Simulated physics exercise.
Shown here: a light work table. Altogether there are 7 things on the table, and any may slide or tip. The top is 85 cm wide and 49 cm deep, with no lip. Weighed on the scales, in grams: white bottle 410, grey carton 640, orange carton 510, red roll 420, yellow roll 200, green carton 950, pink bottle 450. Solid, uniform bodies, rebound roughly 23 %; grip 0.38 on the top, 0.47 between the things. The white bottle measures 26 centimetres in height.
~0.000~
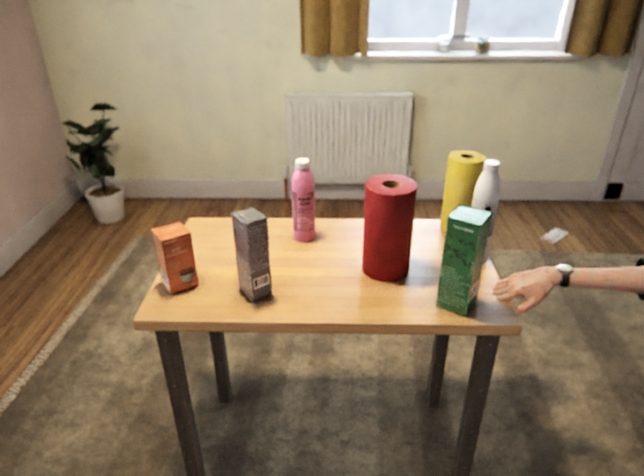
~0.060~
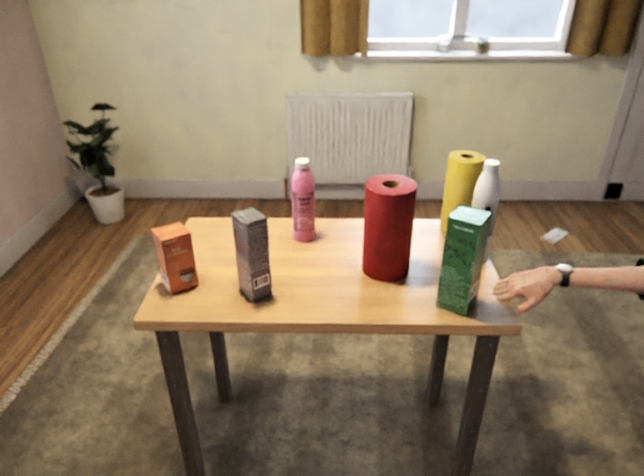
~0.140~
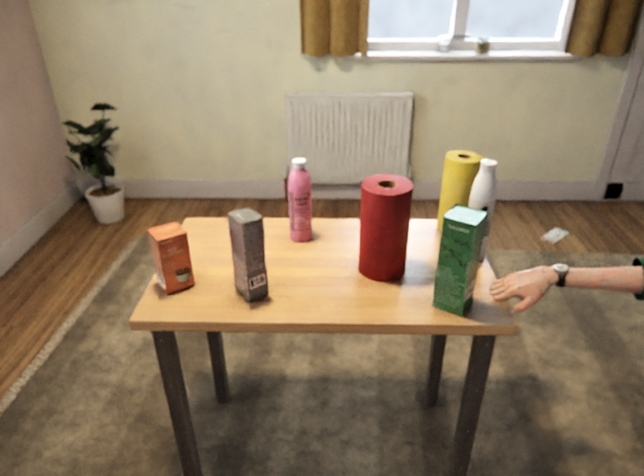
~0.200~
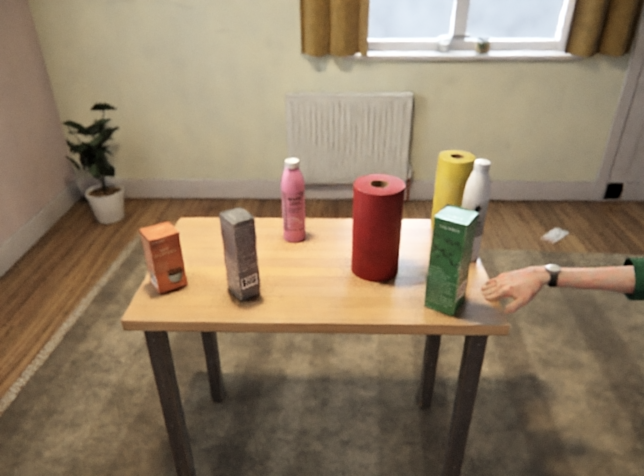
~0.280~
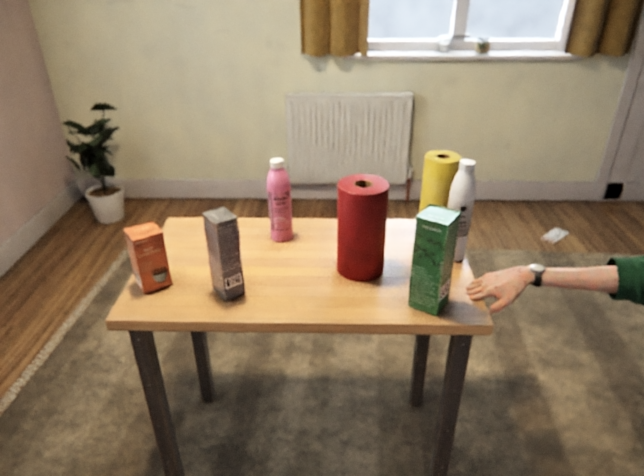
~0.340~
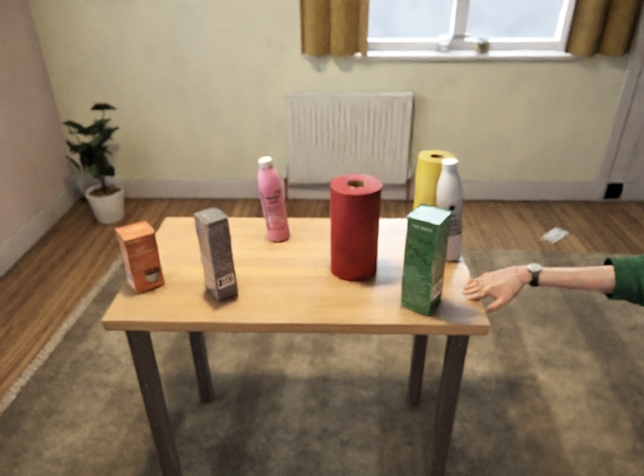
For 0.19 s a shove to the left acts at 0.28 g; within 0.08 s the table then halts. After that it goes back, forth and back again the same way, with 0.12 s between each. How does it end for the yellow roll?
The yellow roll remains upright.
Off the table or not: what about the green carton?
Green carton: Goes out of bounds.
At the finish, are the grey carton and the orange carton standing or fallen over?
Final state - grey carton: Goes over; orange carton: Remains on its base.
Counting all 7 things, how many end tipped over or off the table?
The number here is 5.
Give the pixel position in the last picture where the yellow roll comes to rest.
In the end it sits at around (462, 193).
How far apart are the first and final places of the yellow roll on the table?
I'd say about 0 cm between start and finish.
After 0.64 s, table 2 cm from its start; yellow roll moved 2 cm near (450, 193); white bottle 73° off upright; pink bottle 61° off upright.
After 1.04 s, table 6 cm from its start; white bottle on its side; pink bottle on its side; grey carton on its side.
After 1.24 s, table 7 cm from its start; green carton now off the table; yellow roll moved 2 cm near (431, 193); white bottle on its side.
After 1.54 s, white bottle on its side; grey carton on its side; pink bottle on its side.
In the end (2.2 s), off the table and tipped over, green carton; toppled on the table, white bottle, grey carton, red roll and pink bottle; the other 2 under 5 cm from the start. At the end, from the last picture's camera, yellow roll near (462, 193).
